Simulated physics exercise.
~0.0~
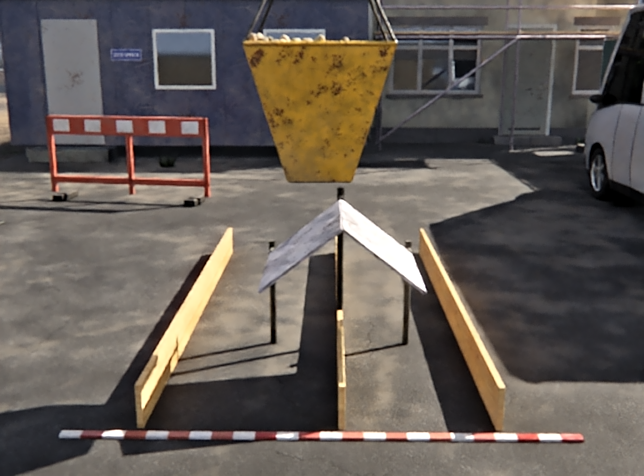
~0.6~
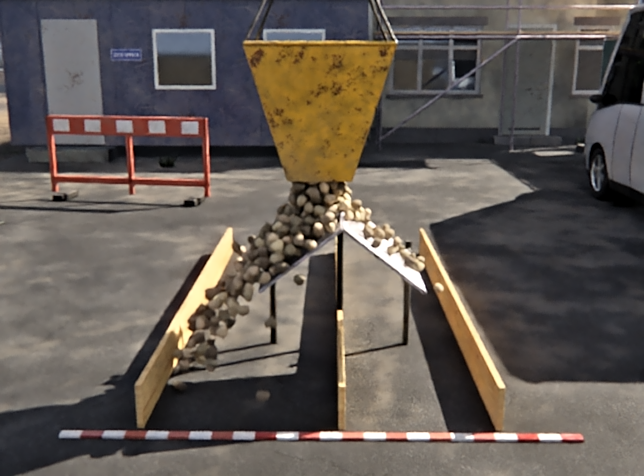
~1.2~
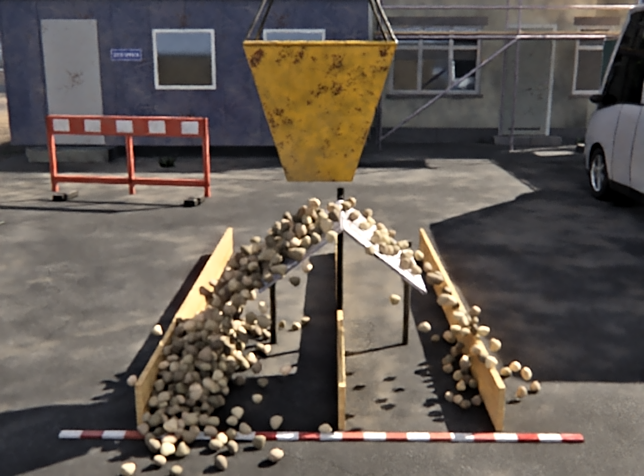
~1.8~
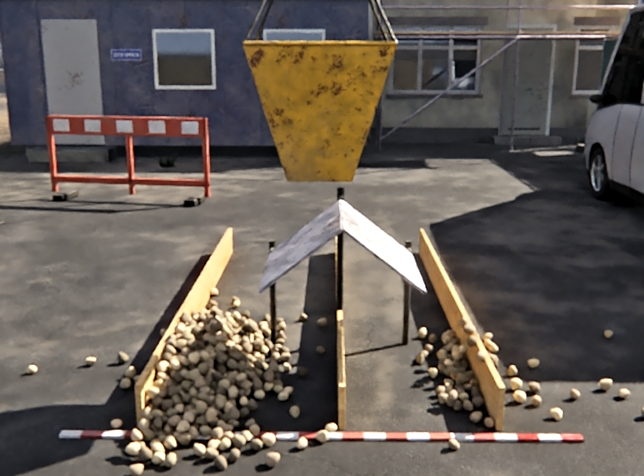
A yellow skip hanging above a peaked steel plate let its load of round stones pour out, and most slid down the left slope into a big heap between the boards, while a smaller pile settled on the right and a few scattered outside.
